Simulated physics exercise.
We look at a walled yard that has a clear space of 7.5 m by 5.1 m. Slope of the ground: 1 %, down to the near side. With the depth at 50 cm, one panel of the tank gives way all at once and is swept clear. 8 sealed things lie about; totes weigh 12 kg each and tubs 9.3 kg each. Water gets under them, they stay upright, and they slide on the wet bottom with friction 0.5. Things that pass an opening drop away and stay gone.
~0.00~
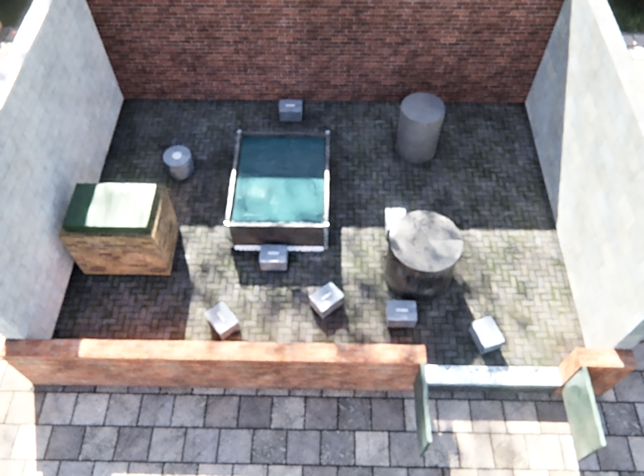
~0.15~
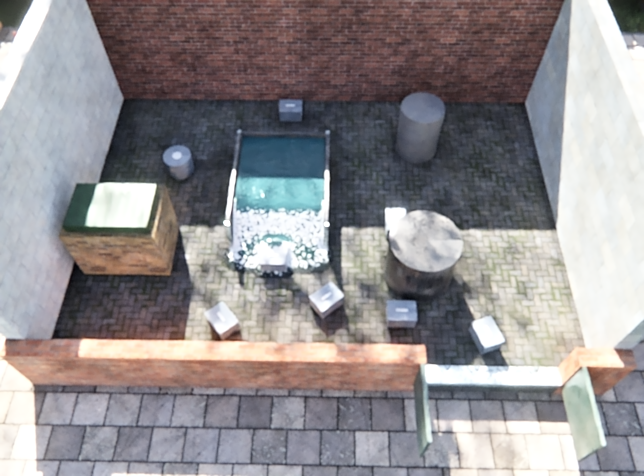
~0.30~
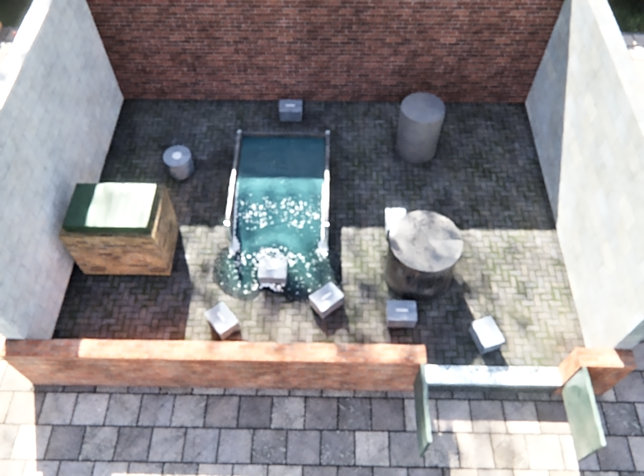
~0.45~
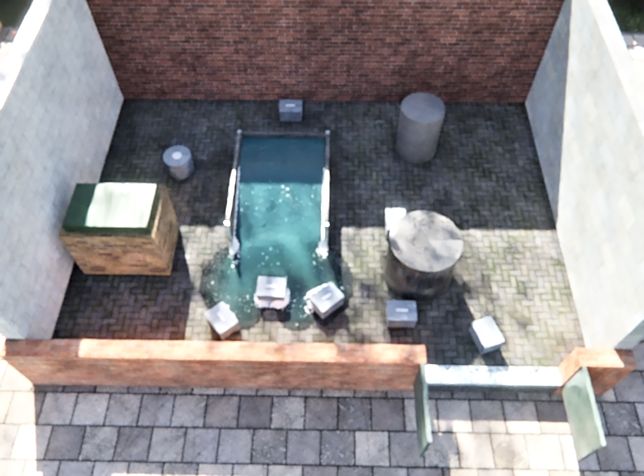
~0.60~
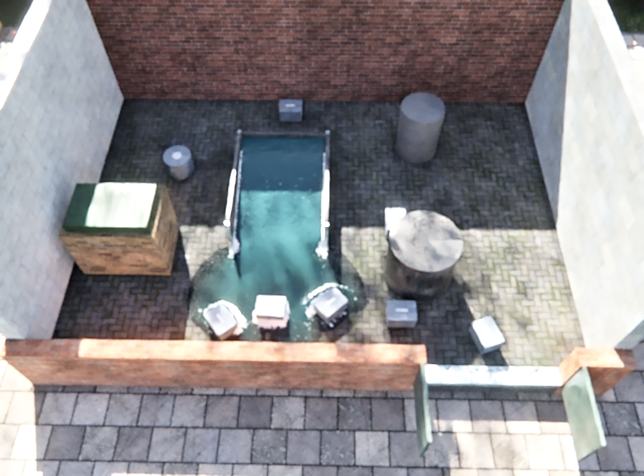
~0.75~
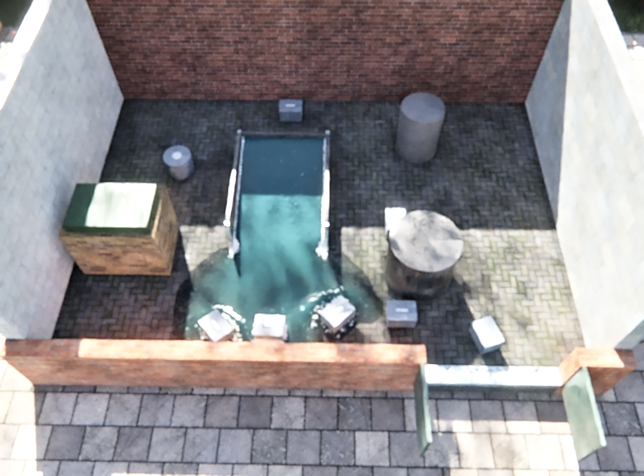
A walled yard paved in dark and sunlit brick, backed by a red brick wall, is seen from high above by a still camera. A rectangular tank of teal water stands near the centre, with a green-topped tan box at left, grey cylinders around it and small pale grey totes in front. The tank's near panel gives way, foaming water spreads forward, and the nearest tote slides toward the low front wall before its neighbours shift slightly.
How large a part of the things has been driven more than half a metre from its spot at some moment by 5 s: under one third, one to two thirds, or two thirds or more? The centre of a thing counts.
It will be a fair part, a third to two thirds.
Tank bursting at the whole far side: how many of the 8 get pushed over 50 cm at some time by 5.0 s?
Then 1 of them would.
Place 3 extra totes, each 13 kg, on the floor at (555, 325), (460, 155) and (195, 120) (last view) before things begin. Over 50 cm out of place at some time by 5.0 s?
In the order asked: Below the mark; below the mark; below the mark.
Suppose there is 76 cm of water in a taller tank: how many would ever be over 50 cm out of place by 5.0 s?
Count under that change: 5.
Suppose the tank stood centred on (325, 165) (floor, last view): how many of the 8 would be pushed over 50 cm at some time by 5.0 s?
So the tally would be 5.
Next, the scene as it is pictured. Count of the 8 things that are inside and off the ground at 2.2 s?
At that moment it comes to 1.
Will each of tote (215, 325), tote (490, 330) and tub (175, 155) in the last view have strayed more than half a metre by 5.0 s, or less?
The first is beyond the limit, the second beyond the limit, and the third inside the limit.
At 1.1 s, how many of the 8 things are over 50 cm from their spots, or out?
Result: 2.
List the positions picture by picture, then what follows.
A tote at (273, 253), on the bottom; a tote at (327, 296), on the bottom; water covers 2.5 m2; 0 of 8 have shifted, in the first picture.
A tote at (273, 255) rests on the ground, 3 cm from its start; a tote at (327, 296), on the bottom; water covers 3.1 m2; 0 of 8 have shifted, in the second picture.
A tote at (273, 268), on the bottom, 26 cm from its start; a tote at (327, 296), on the bottom; 3.9 m2 under water; 1 of 8 have shifted, in the third picture.
A tote at (271, 286), on the bottom, 56 cm from its start; a tote at (327, 297), on the bottom; water covers 4.7 m2; 1 of 8 have shifted, in the fourth picture.
A tote at (270, 306), on the bottom, 86 cm from its start; a tote at (331, 302), on the bottom, 10 cm from its start; 5.6 m2 under water; 2 of 8 have shifted, in the fifth picture.
A tote at (269, 325) rests on the ground, 116 cm from its start; a tote at (338, 311), on the bottom, 28 cm from its start; 6.4 m2 under water; 3 of 8 have shifted, in the sixth picture.
After 1.1 s 2 of 8 are over 50 cm from their spots; 1 afloat.
After 2.2 s 3 of 8 are over 50 cm from their spots; 1 afloat.
After 3.5 s 5 of 8 are over 50 cm from their spots; 2 afloat.
After 5.0 s 5 of 8 are over 50 cm from their spots, and 5 have been at some point; 3 afloat.
